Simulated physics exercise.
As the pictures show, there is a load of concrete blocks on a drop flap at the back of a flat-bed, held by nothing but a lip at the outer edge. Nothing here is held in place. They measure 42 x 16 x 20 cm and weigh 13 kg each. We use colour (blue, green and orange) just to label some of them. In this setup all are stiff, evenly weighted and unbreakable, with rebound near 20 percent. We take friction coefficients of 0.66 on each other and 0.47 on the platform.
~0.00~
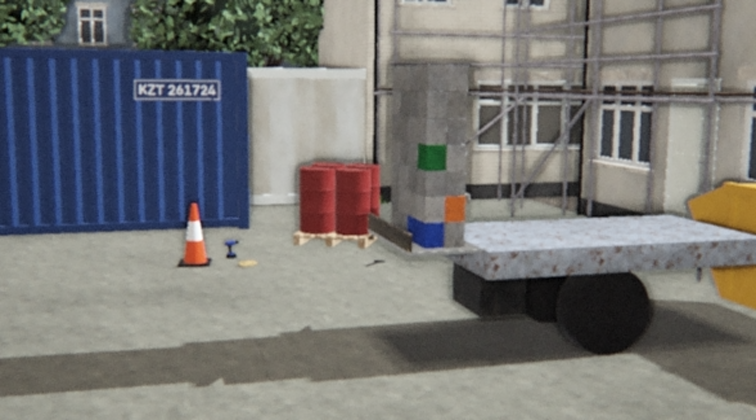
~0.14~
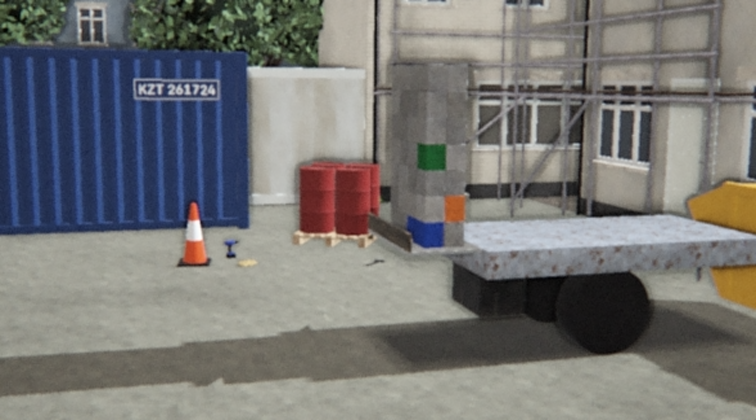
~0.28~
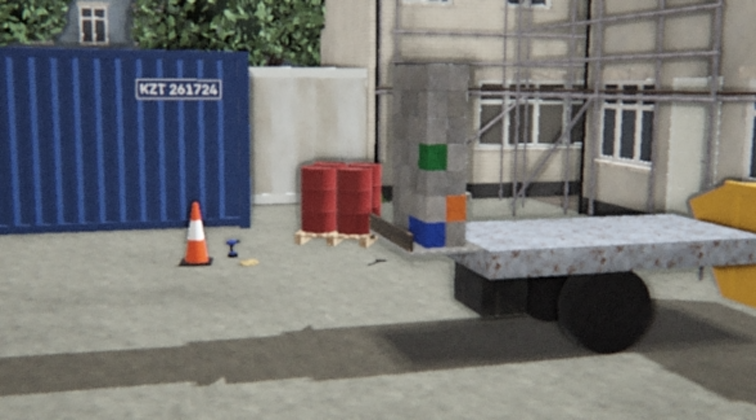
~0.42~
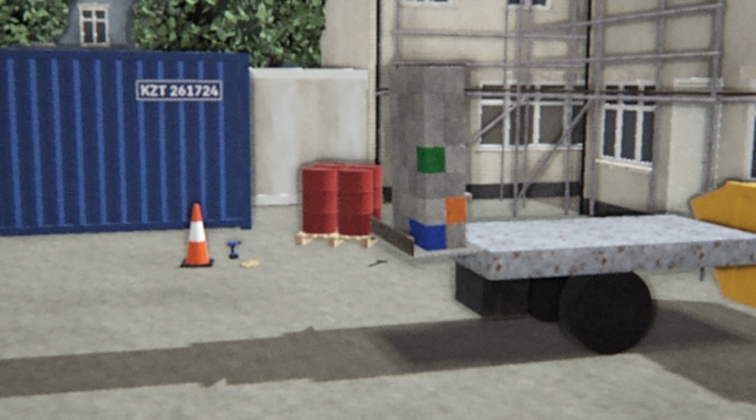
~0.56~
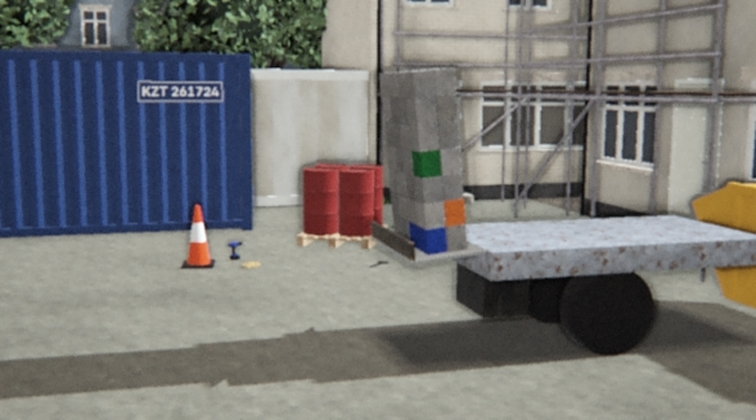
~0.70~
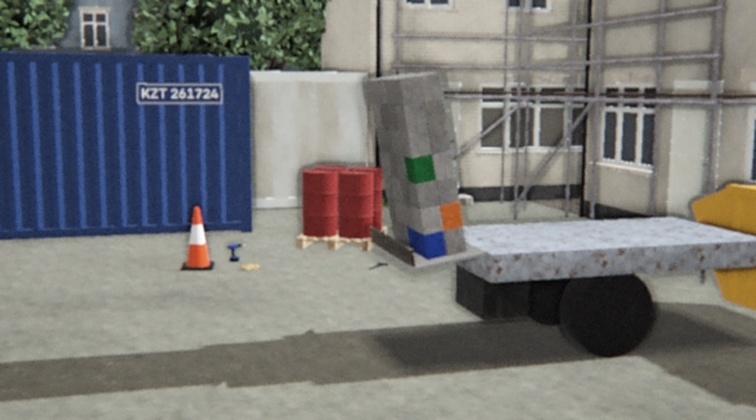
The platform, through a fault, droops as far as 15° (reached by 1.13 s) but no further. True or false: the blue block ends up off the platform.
False.
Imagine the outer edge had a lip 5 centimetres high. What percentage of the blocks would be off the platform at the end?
Result - 90 %.
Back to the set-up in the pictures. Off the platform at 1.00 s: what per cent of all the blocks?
By then 0 %.
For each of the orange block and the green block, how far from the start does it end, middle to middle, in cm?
So orange shifts 30 cm, while green shifts 200 cm.
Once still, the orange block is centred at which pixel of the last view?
I'd point at about (423, 227).
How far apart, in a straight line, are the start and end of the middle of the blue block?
About 15 cm.
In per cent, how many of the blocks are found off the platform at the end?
Roughly 80 percent.
Around 1.00 s, slope 14°; none of the 34 blocks off the platform, 34 disturbed; blue block tipped 9°; green block tipped 9°.
Around 1.32 s, slope 15°; 22 of the 34 blocks off the platform; blue block tipped 43°; orange block tipped 43°.
Around 1.74 s, slope 15°; 27 of the 34 blocks off the platform; blue block tipped 44°; green block on its side.
Finally (2.1 s), slope 15°; 27 of the 34 blocks off the platform; blue block tipped 44°; green block on its side; orange block tipped 44°. Seen by the last camera, middles, blue block near (414, 246), green block near (273, 368).
